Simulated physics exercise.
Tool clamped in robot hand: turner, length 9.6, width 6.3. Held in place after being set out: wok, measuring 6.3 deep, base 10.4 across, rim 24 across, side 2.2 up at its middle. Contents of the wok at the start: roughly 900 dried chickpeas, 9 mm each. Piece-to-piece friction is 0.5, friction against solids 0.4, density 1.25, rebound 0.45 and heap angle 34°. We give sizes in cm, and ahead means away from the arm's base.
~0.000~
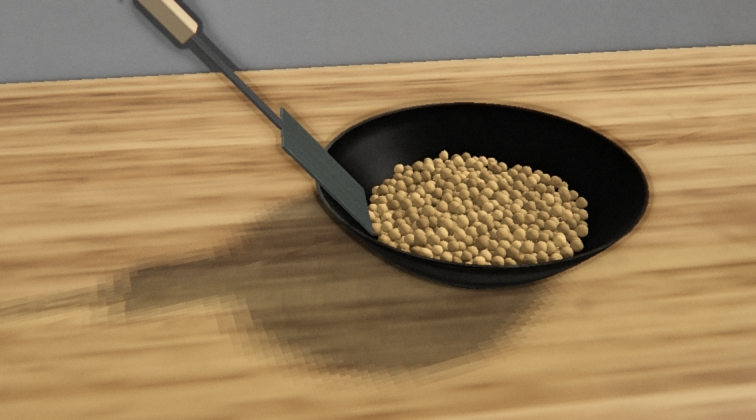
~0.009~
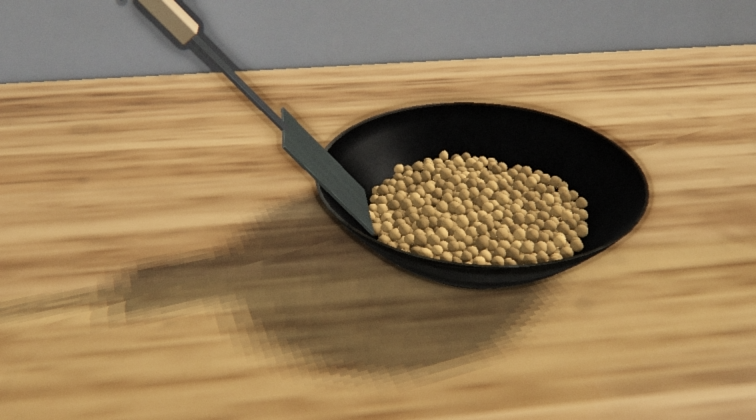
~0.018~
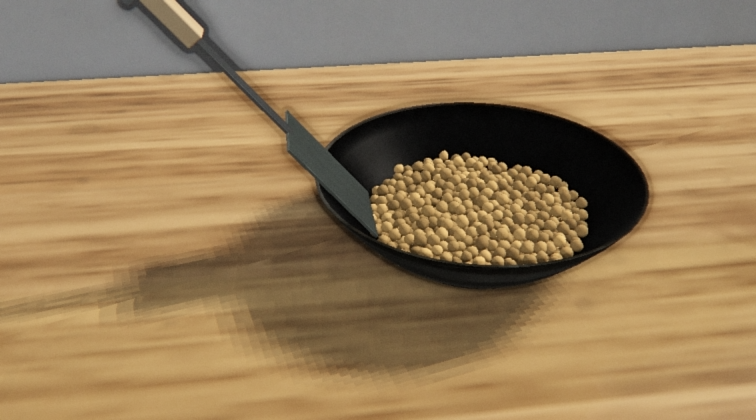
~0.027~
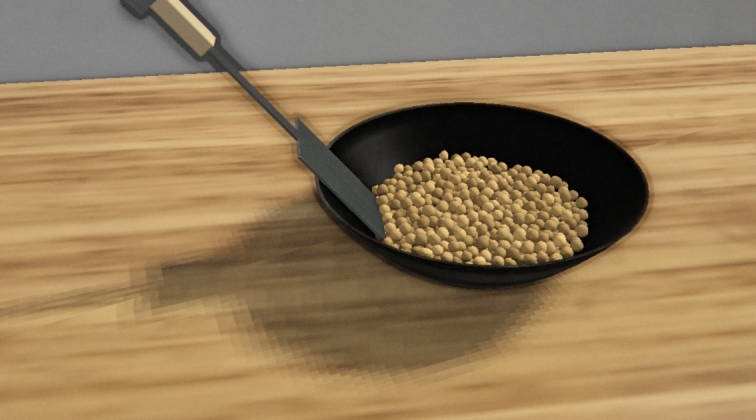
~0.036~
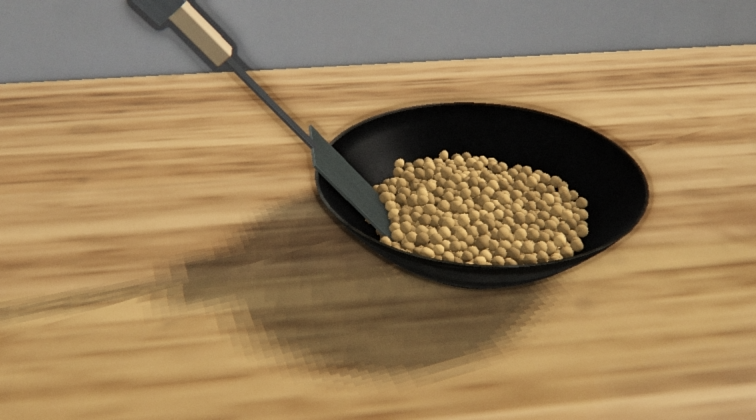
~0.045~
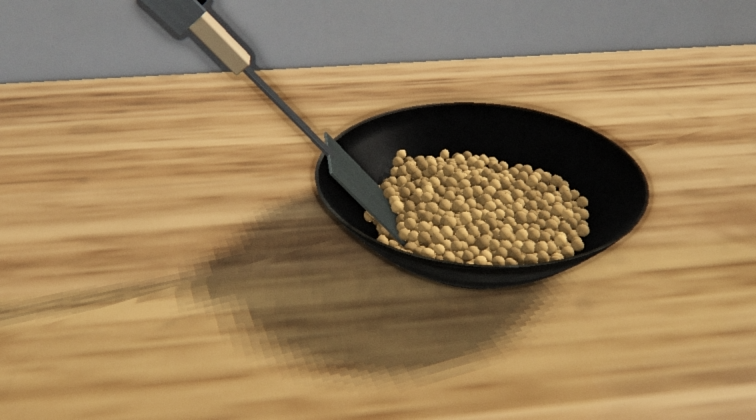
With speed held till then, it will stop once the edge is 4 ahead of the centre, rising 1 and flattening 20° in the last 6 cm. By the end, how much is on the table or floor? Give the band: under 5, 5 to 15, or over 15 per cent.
Under 5 per cent.
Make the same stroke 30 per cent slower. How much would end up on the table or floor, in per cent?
0 per cent, roughly.
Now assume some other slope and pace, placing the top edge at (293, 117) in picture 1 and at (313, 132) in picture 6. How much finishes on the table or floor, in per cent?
About 0 per cent.
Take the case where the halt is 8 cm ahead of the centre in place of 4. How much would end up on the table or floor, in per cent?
Result: Approx. 35 %.
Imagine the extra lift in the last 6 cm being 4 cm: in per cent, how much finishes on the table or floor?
10 per cent.
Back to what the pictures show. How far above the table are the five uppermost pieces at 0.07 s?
I'd say close to 6 cm on average.
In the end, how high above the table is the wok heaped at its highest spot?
About 7.0 cm above the table.
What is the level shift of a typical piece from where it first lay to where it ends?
I'd estimate close to 3 centimetres.
By 0.07 s, sloping 51°, highest piece 6 above the table; 900 in the wok.
By 0.09 s, sloping 45°, highest piece 8 above the table; 900 in the wok.
By 0.30 s, sloping 32°, highest piece 7 above the table; 895 in the wok, 4 on the table or floor, 1 on the blade or in flight.
By 1.35 s, sloping 32°, highest piece 7 above the table; 895 in the wok, 5 on the table or floor.
Final count, 895 in the wok, 5 on the table or floor. That is 1 % on the table or floor.
